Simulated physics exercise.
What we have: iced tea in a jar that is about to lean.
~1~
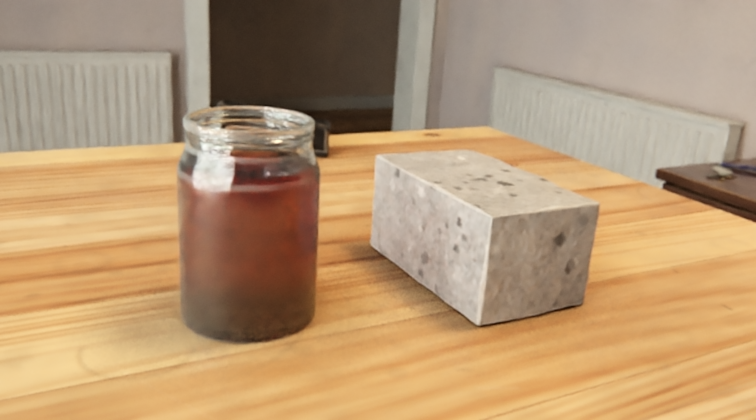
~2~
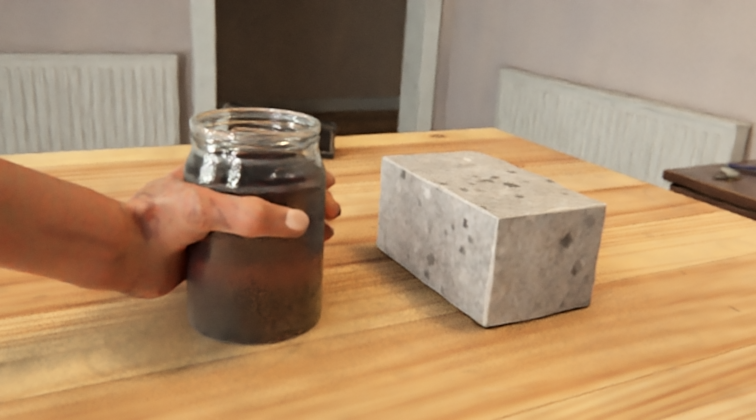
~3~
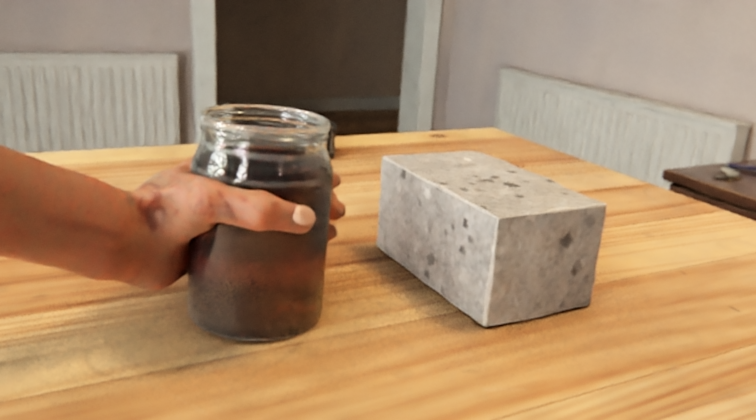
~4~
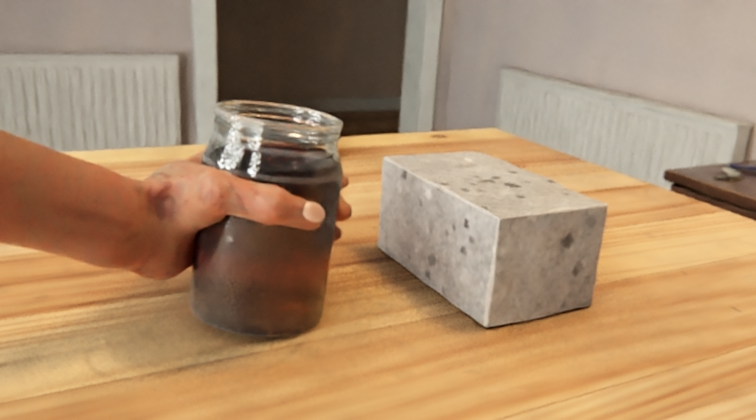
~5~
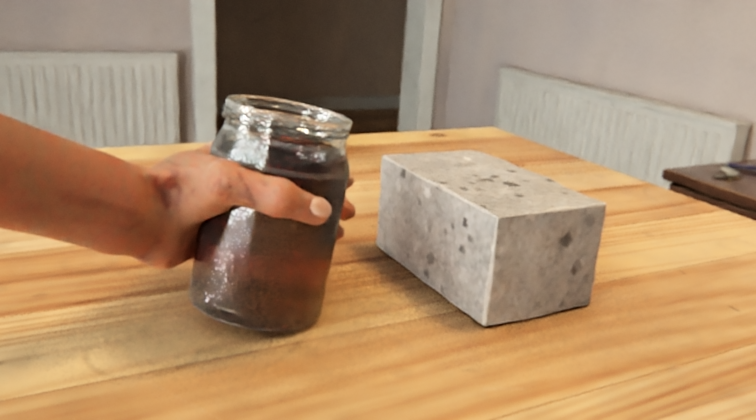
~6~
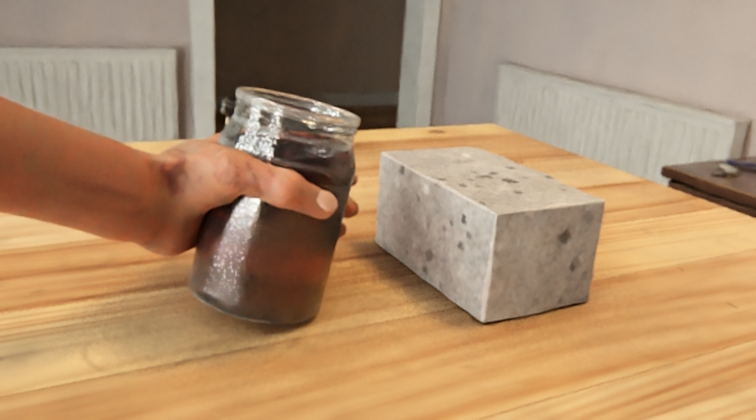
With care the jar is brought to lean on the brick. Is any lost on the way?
As it turns out, it slops over.
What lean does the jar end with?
About 50°.
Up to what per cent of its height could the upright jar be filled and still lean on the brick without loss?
Roughly 65 per cent.
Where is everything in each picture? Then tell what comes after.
It stands upright; jar (249, 214) about three quarters full, in the first frame.
A hand takes hold; jar about three quarters full, surface at (255, 163); brick (480, 227), in the second frame.
It is leaning; jar (262, 212) about three quarters full, in the third frame.
Tipping on its foot; jar about three quarters full, surface at (274, 156); brick (481, 227), in the fourth frame.
The top moves towards the brick; jar (274, 203) about three quarters full, in the fifth frame.
On the way over; jar about three quarters full, surface at (291, 144); brick (478, 223), in the sixth frame.
A moment on, the jar leans by about 30°; all is still inside.
Further on, the jar leans by about 45°; a puddle lies under it; nearly all of the iced tea is inside.
When it is over, the jar leans by about 50°, against the brick; a puddle lies under it; nearly all of the iced tea is inside.
